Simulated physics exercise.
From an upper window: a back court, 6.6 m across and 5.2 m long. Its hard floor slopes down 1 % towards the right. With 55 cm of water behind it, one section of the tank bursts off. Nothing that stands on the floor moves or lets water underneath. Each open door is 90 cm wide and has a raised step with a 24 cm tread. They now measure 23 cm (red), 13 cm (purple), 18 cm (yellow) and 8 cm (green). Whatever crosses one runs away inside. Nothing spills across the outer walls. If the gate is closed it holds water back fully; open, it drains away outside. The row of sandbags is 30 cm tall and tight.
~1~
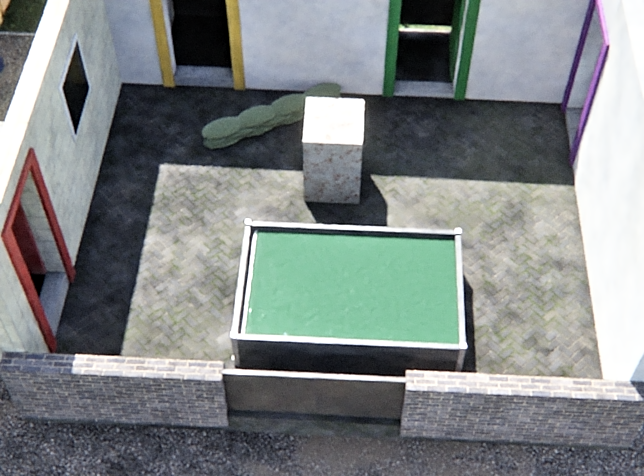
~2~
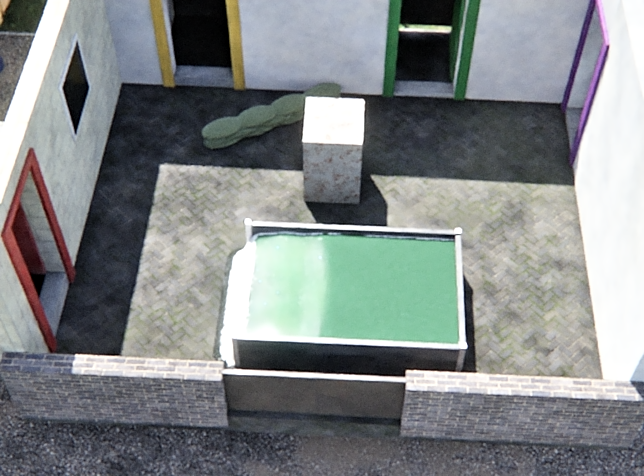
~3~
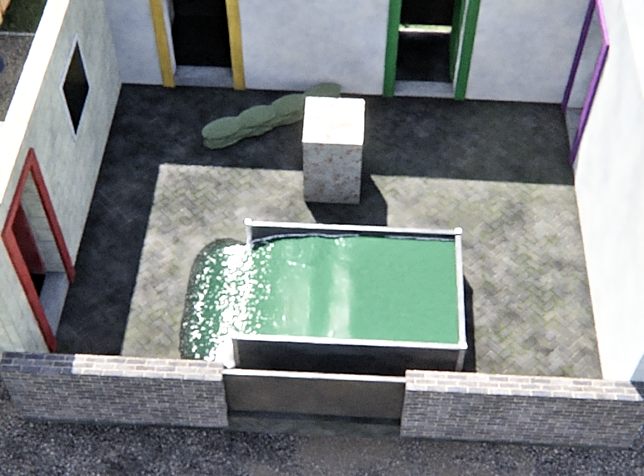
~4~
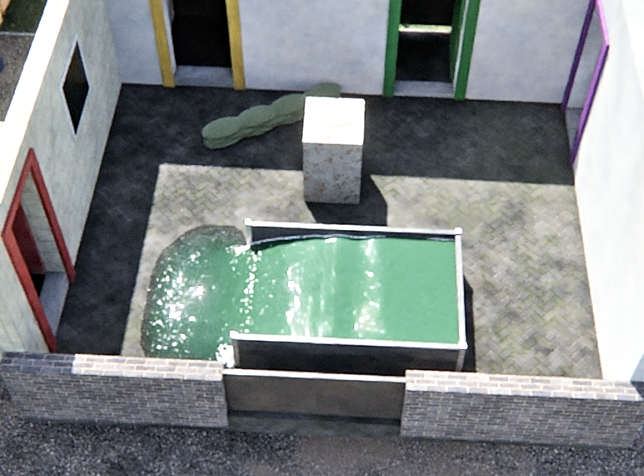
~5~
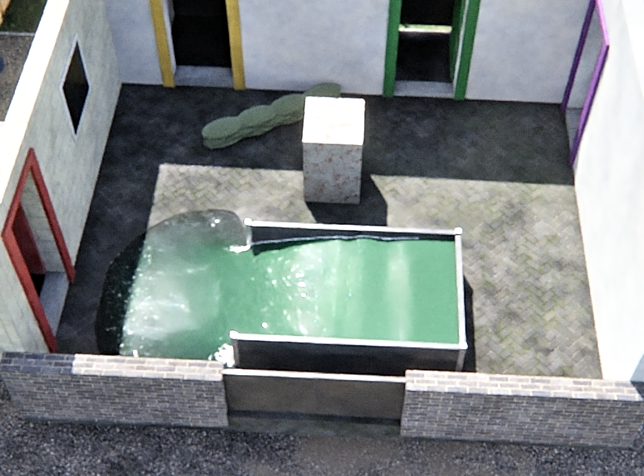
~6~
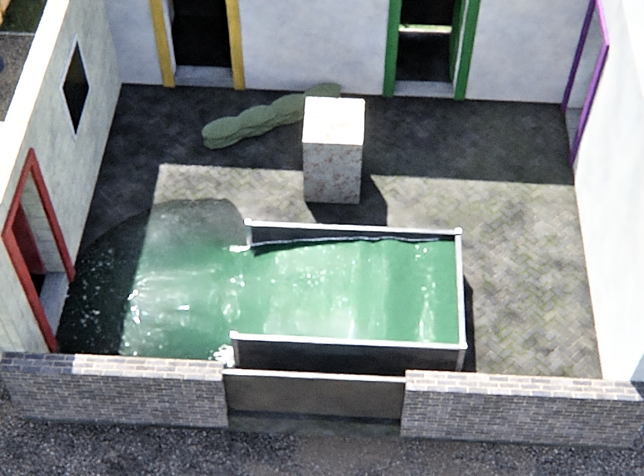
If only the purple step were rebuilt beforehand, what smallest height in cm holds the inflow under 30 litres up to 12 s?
About 7 cm.
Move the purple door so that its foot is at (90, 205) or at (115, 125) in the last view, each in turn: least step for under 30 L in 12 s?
Roughly 13.5 and 12.5 cm.
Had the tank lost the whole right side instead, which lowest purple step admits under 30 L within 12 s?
Some 15 cm.
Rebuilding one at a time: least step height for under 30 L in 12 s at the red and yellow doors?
Roughly 25 cm at red and 17 cm at yellow.
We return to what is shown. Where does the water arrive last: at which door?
Last comes the purple one.
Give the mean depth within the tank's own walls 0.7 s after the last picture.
Some 36 cm.
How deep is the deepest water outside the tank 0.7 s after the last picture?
Roughly 36 cm.
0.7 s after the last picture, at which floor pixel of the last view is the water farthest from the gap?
Around (100, 170).
Then, 0.7 s after the last picture water covers 25 % of the floor, deepest (36 cm) near (47, 374); it has not reached the purple door.
Then, 2.3 s after the last picture water covers 35 % of the floor, deepest (28 cm) near (67, 298); it has not reached the purple door.
Then, 11.3 s after the last picture water covers 95 % of the floor, deepest (14 cm) near (573, 223); 9 cm at the purple door, 0 litres in over its 13 cm step.
At the purple door as built, the water peaked near 11 cm, 8.9 s after the last picture.
With a step of 6.5 cm, 38 litres would have come in within the 12 s; with 8.5 cm, 13 litres. So under 30 litres takes about 7 cm.
